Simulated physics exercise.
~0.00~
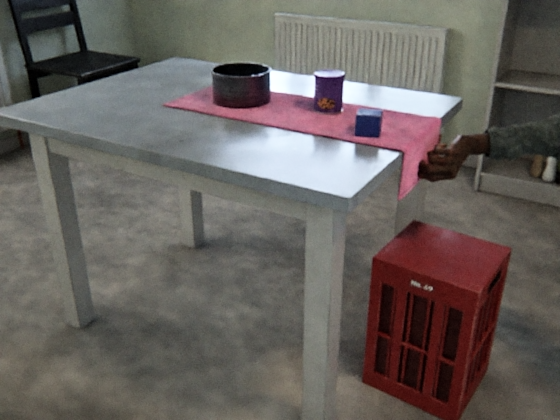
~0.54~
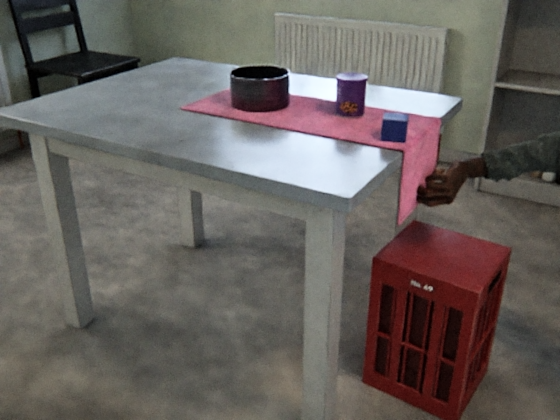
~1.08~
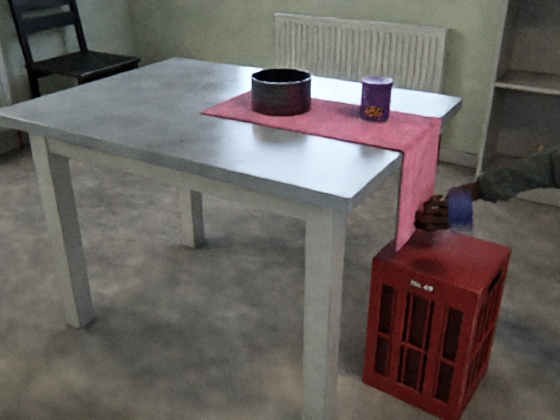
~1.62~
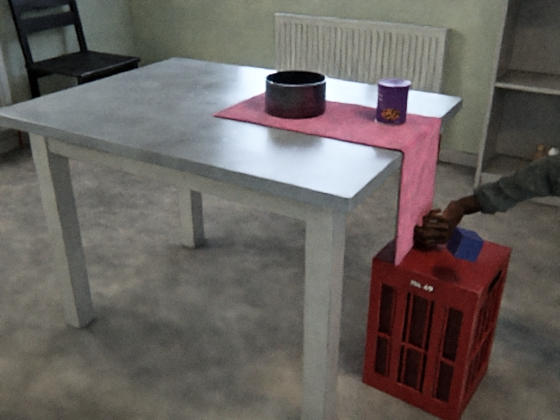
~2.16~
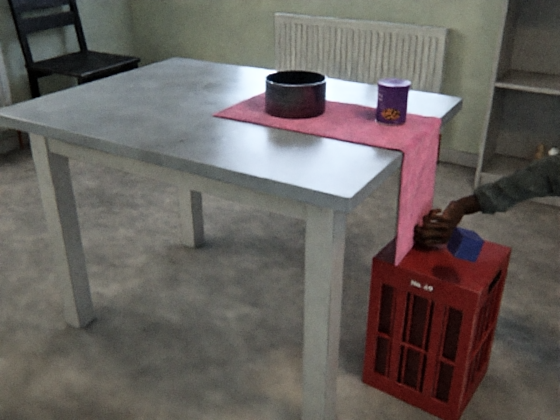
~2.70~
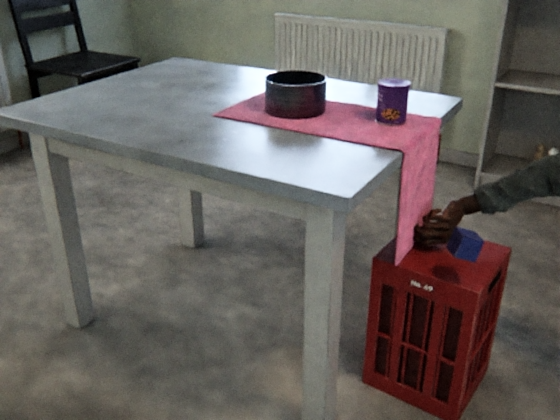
The video shows a hand pulling a pink scarf over a table's right end, carrying a dark pot, purple tin and blue block rightward. The block drops off the edge onto the red crate, and the pulling stops with the pot and upright tin still on the table.
